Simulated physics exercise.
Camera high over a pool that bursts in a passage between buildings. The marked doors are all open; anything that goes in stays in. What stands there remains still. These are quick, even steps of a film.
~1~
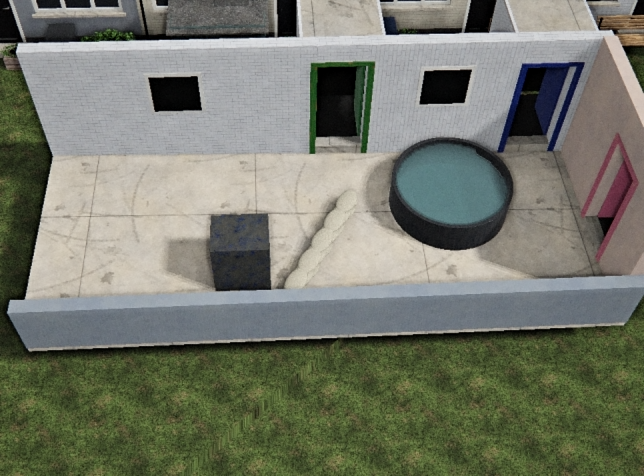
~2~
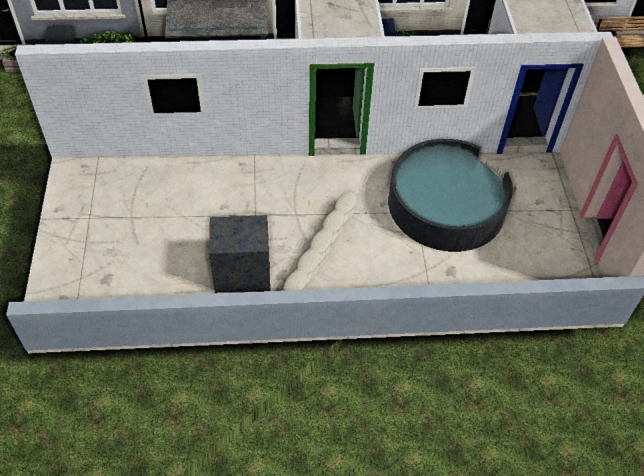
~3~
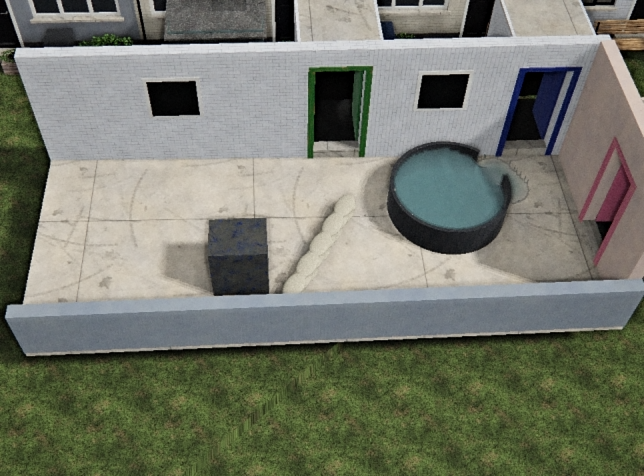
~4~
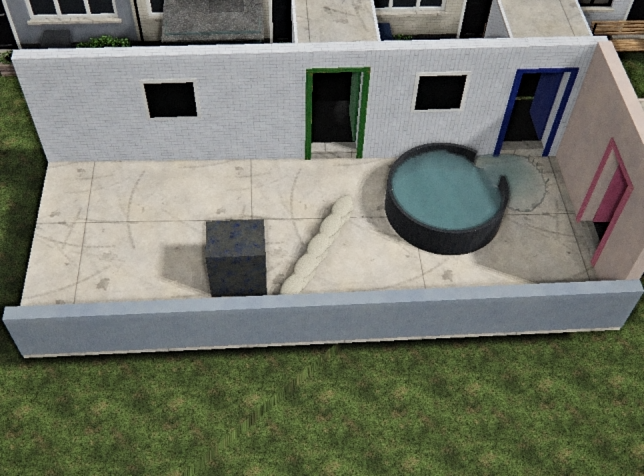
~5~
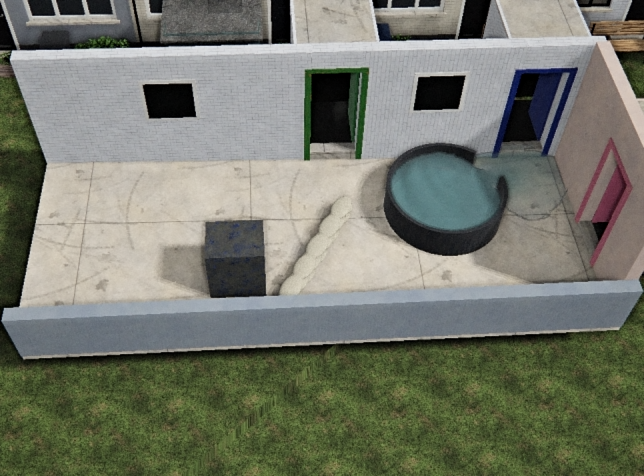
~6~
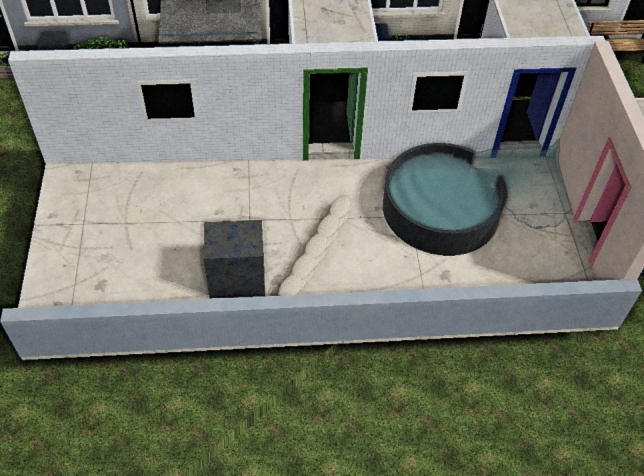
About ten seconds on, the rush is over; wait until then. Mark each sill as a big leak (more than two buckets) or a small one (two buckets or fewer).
Green door: Small; pink door: Big; blue door: Big.
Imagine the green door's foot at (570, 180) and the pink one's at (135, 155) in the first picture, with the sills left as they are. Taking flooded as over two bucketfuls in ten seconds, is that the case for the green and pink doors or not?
I reckon the green door admits more while the pink door admits less.
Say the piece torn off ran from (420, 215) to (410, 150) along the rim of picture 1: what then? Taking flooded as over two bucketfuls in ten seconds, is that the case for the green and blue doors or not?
Green: Falls short; blue: Falls short.
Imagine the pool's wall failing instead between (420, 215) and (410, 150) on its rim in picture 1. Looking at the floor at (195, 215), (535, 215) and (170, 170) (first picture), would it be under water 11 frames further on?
Sequence of results: Reached by the flood, missed by the flood, reached by the flood.
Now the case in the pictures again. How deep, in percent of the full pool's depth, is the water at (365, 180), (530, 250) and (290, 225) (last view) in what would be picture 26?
Depths of roughly 2, 6 and 0 per cent.
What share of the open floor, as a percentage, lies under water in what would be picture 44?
Close to 45 %.
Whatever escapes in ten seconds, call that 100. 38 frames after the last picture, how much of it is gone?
Share gone by then: About 85 %.
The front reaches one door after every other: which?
Answer: The green-painted one.
A moment on, water covers 10 % of the floor; the green door not reached, the pink door wet at the sill, nothing in, the blue door under two buckets in.
Next, water covers 20 % of the floor; the green door not reached, the pink door under two buckets in, the blue door over two buckets in.
Then, water covers 30 % of the floor; the green door wet at the sill, nothing in, the pink door under two buckets in, the blue door far over two buckets in.
Later, water covers 45 % of the floor; the green door wet at the sill, nothing in, the pink door under two buckets in, the blue door far over two buckets in.
In the end, water covers 55 % of the floor; the green door wet at the sill, nothing in, the pink door over two buckets in, the blue door far over two buckets in.
